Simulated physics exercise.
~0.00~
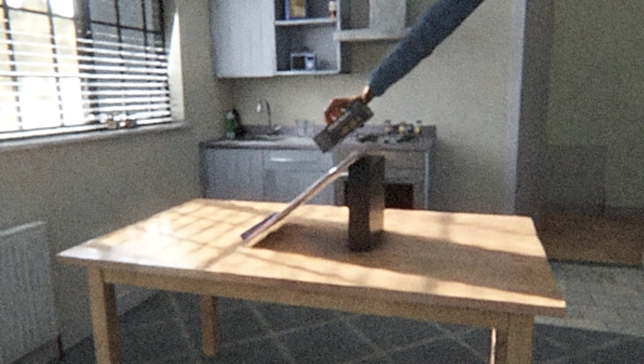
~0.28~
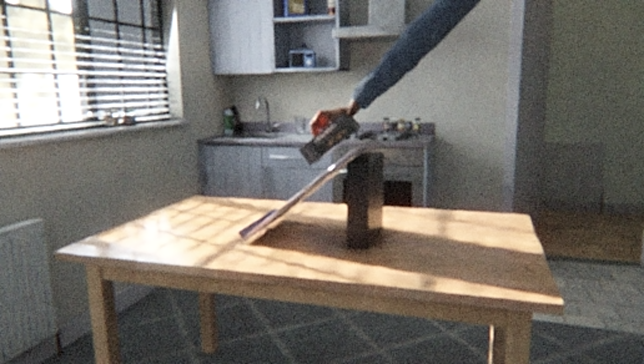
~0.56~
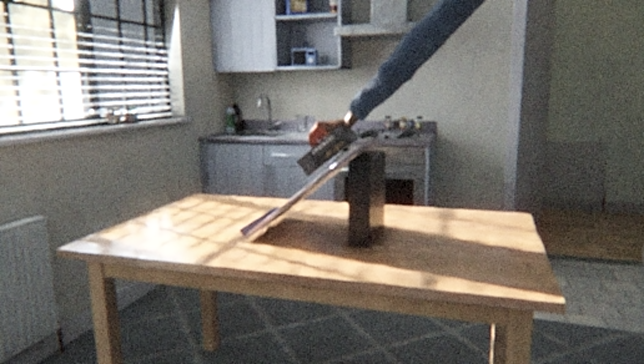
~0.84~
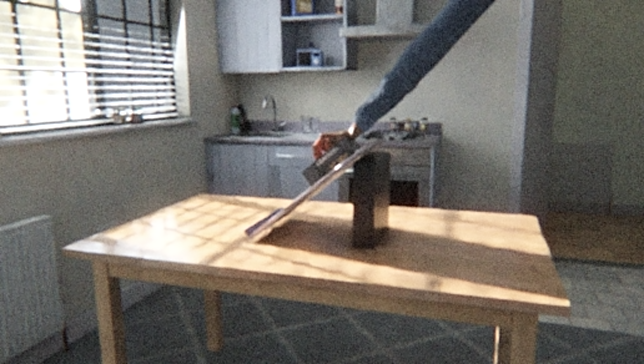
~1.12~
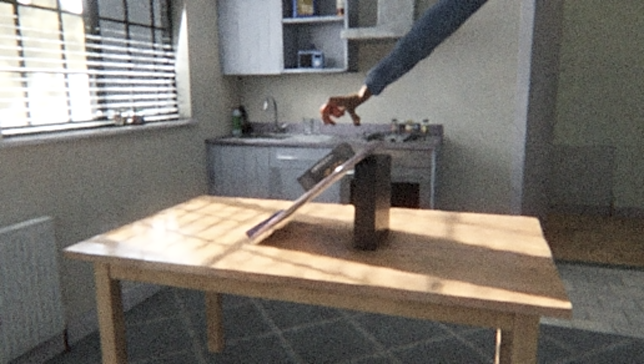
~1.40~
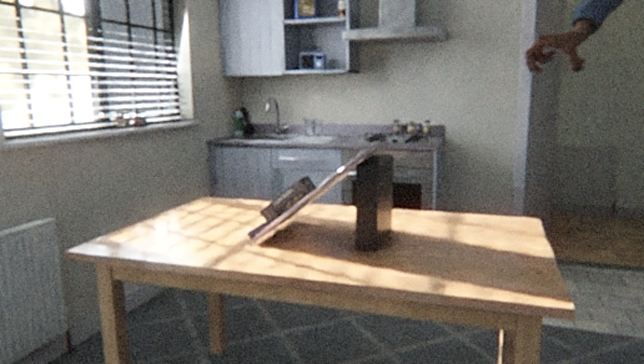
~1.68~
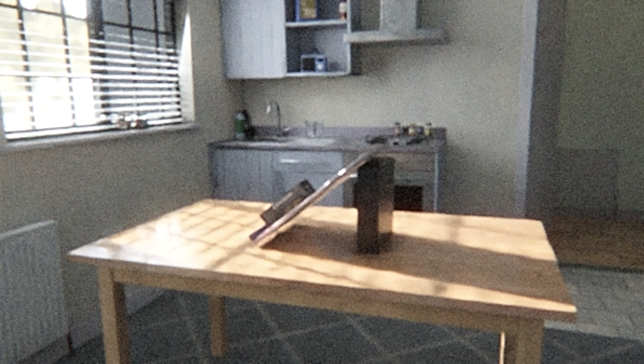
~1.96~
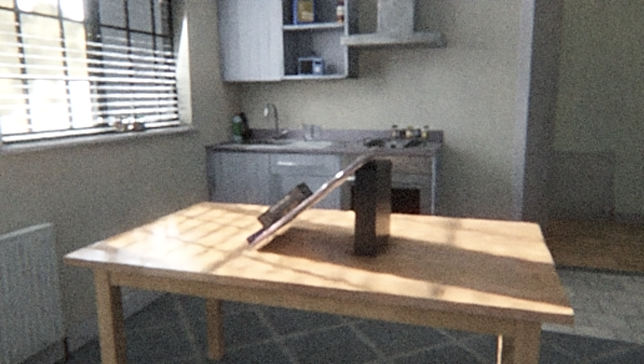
A hand lowered a small black carton onto a sloping board propped against a dark upright block on a wooden table, then let go and drew away. The carton slid down the board to the left and came to rest near its lower end.
